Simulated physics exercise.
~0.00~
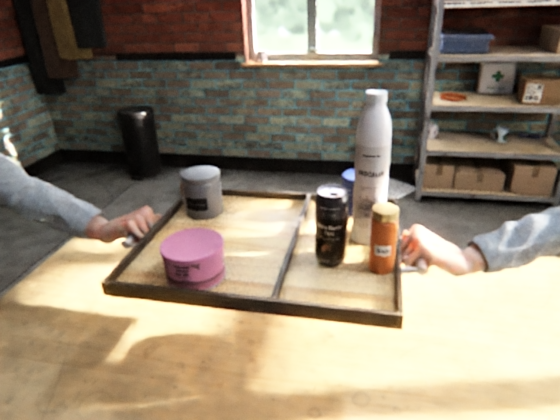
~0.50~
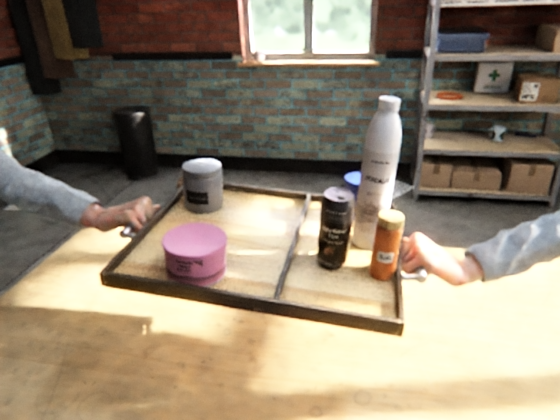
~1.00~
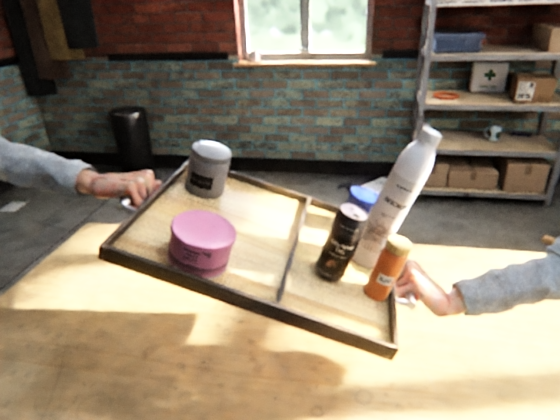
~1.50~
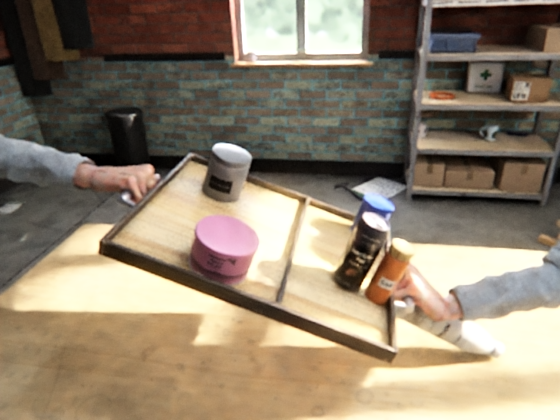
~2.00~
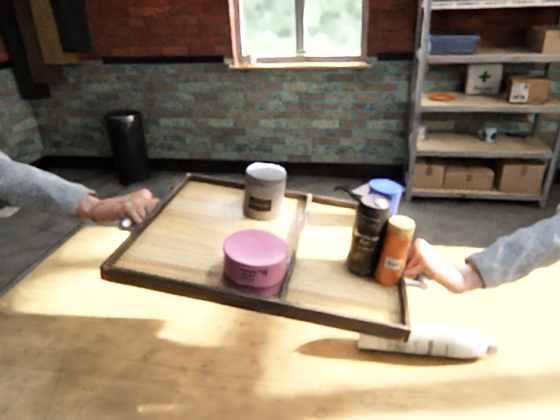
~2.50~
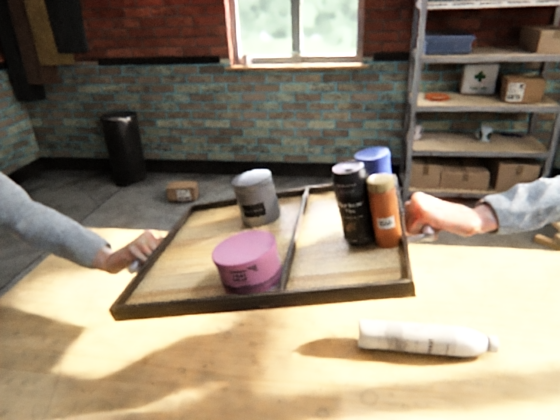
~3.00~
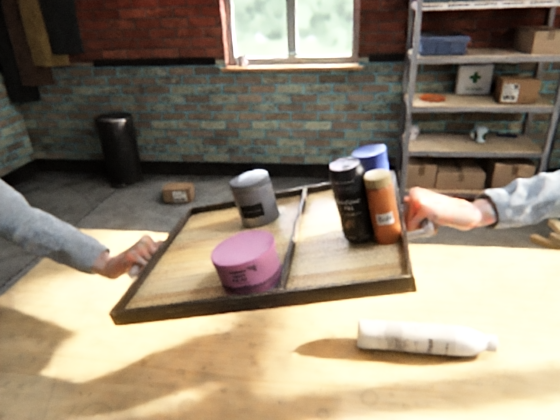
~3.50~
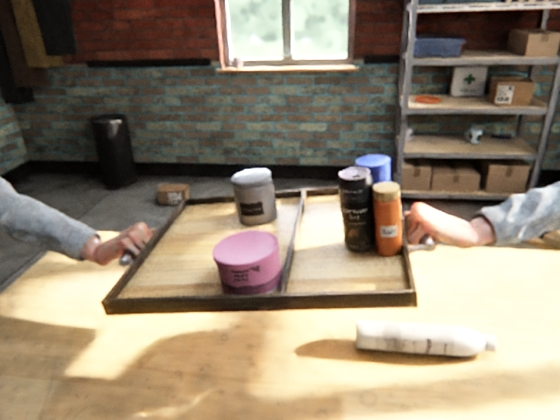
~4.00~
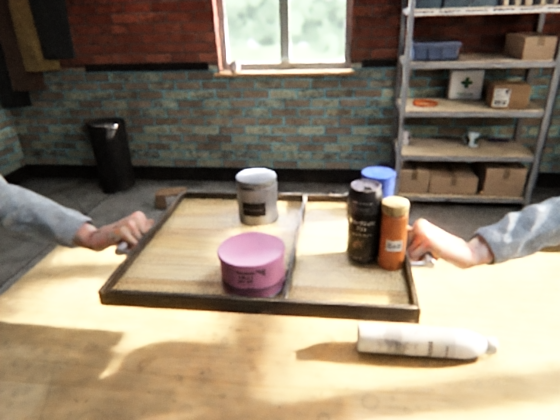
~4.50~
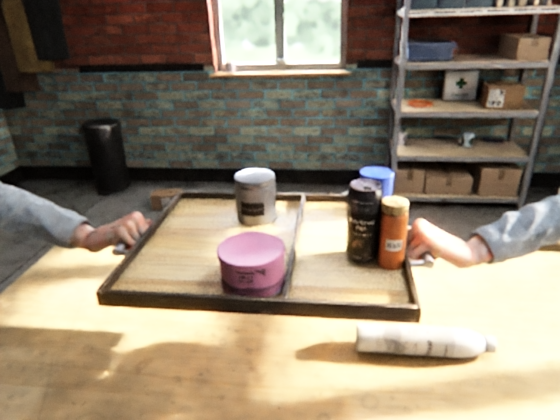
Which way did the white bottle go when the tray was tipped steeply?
It went down, dropping off the right side of the tray and ending up lying on the table.
